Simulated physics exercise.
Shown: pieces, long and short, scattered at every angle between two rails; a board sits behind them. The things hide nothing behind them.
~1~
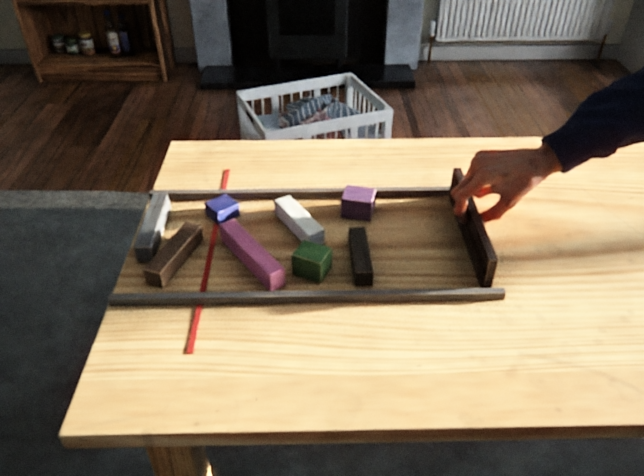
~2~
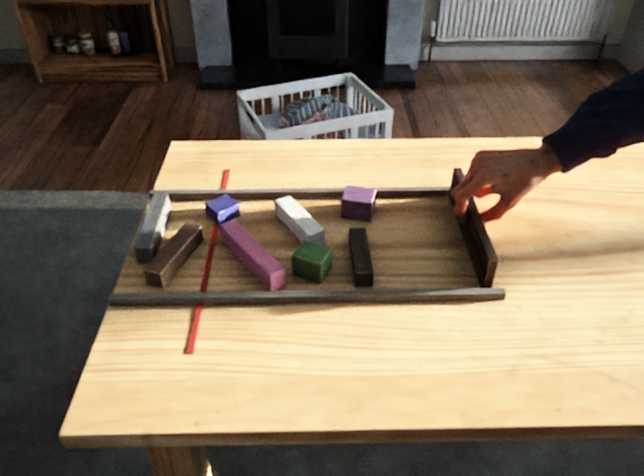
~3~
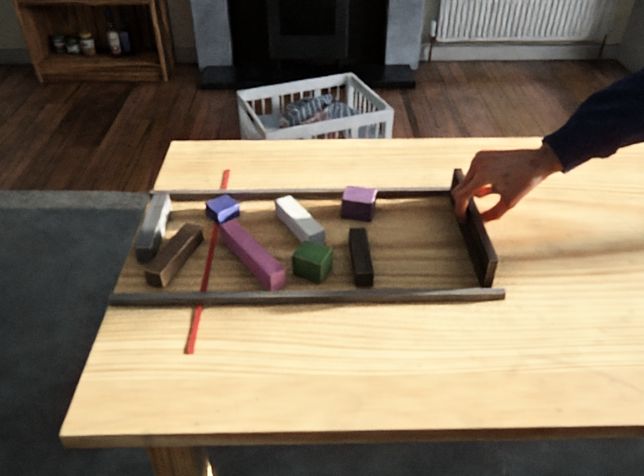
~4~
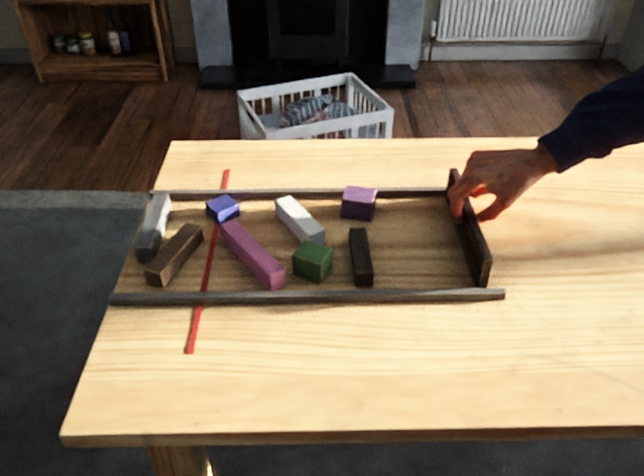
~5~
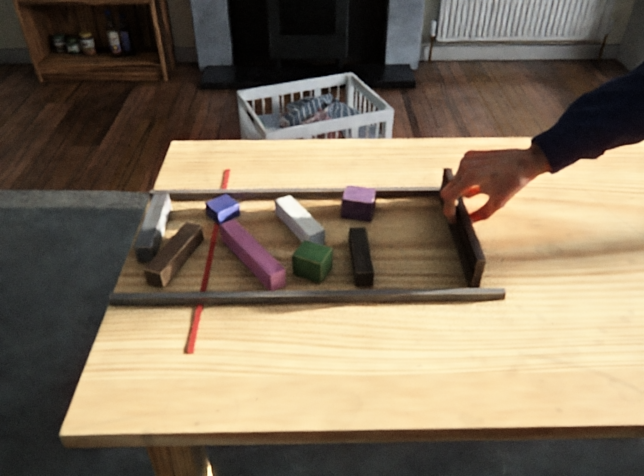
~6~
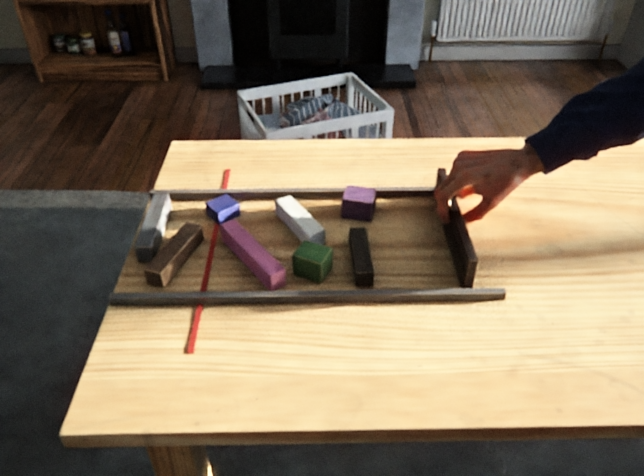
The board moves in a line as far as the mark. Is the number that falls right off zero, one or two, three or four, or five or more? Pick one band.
It is one or two.
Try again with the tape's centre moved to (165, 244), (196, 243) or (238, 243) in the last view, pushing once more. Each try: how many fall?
You'd get 5, then 3, then 0.
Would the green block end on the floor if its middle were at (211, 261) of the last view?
Placed there, it does not drop.
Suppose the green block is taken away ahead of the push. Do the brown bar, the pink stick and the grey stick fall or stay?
As for the brown bar, it is retained; the pink stick is retained; the grey stick is not retained.
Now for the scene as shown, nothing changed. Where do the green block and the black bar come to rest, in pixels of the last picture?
I'd say approximately (173, 261) and then (200, 257).
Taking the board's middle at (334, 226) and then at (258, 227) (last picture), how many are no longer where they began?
It comes to 4 for the first spot, 7 for the other.
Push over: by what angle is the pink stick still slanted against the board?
Misalignment: Close to 0°.
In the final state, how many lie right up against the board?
Number in contact with it: 2.
Early on, none off yet; grey stick at rest near (154, 226); brown bar at rest near (176, 253); blue block at rest near (223, 209).
A while later, none off yet; grey stick at rest near (154, 226); brown bar at rest near (176, 253); blue block moving near (215, 210).
Finally, the number that fall off is one or two; lost, grey stick.
